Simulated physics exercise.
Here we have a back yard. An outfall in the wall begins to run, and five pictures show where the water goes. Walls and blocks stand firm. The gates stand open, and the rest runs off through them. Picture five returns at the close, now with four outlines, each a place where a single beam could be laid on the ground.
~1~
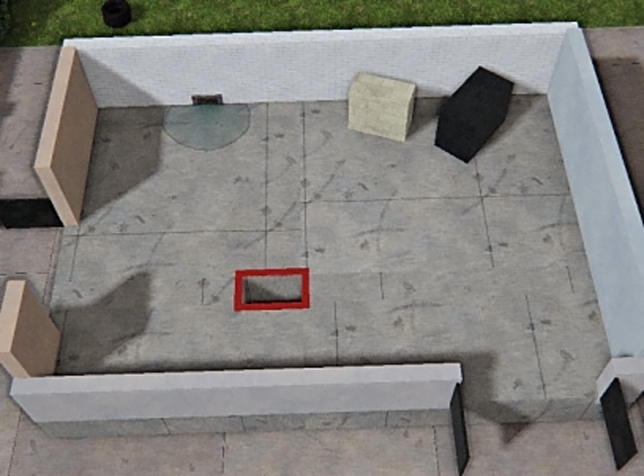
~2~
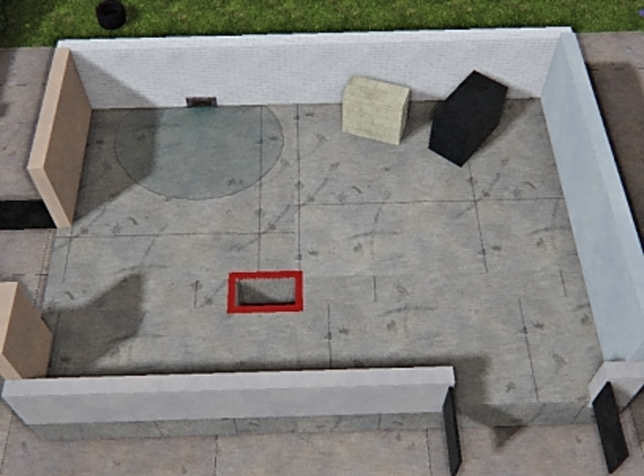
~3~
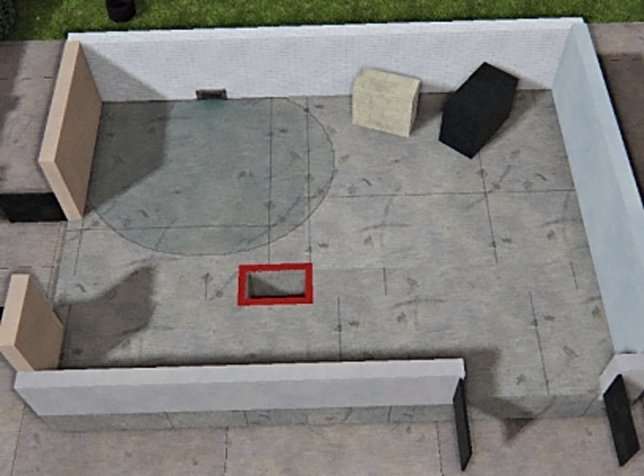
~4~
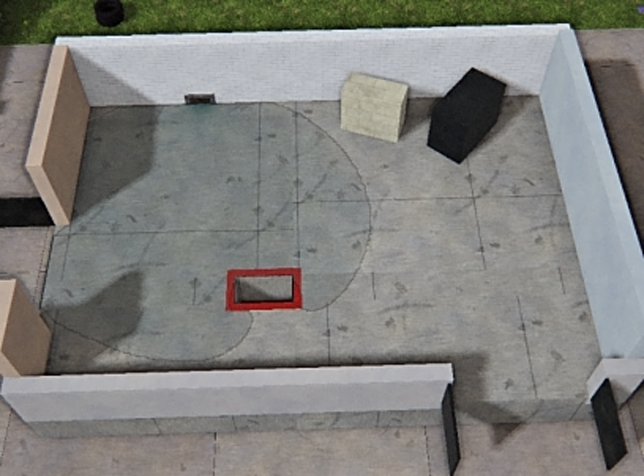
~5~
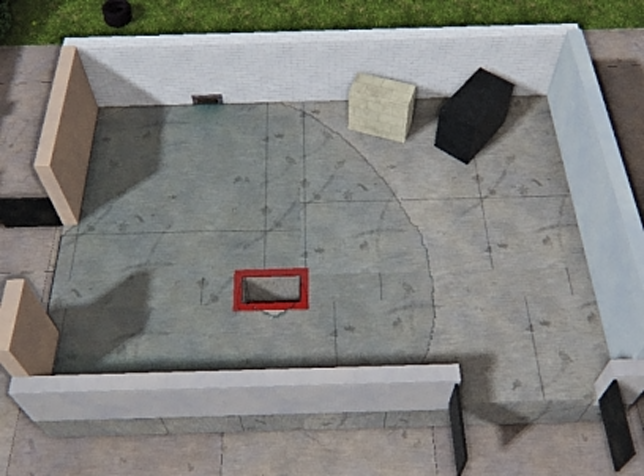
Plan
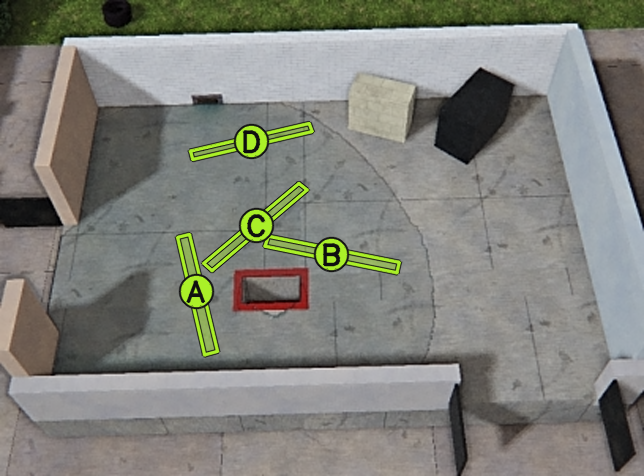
The footage shows a walled yard seen from above, where a sheet of water spreads from an outfall in the back wall across the paved ground, reaches the red-framed drain, then surrounds it and covers the left side.
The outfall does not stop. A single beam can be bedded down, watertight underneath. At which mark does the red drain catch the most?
The best place is A.
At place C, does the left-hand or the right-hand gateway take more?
The right gate.
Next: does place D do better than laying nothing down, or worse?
It is worse.
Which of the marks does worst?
It is C.
On the marked copy, A from (183, 235) to (211, 353); B from (266, 241) to (398, 267); C from (207, 266) to (302, 186); D from (191, 155) to (310, 127).
With A, about 31 % of the stream runs into the red drain, about 68 % out by the gates.
With B, about 16 % of the stream runs into the red drain, about 83 % out by the gates.
With C, about 11 % of the stream runs into the red drain, about 89 % out by the gates.
With D, about 15 % of the stream runs into the red drain, about 84 % out by the gates.
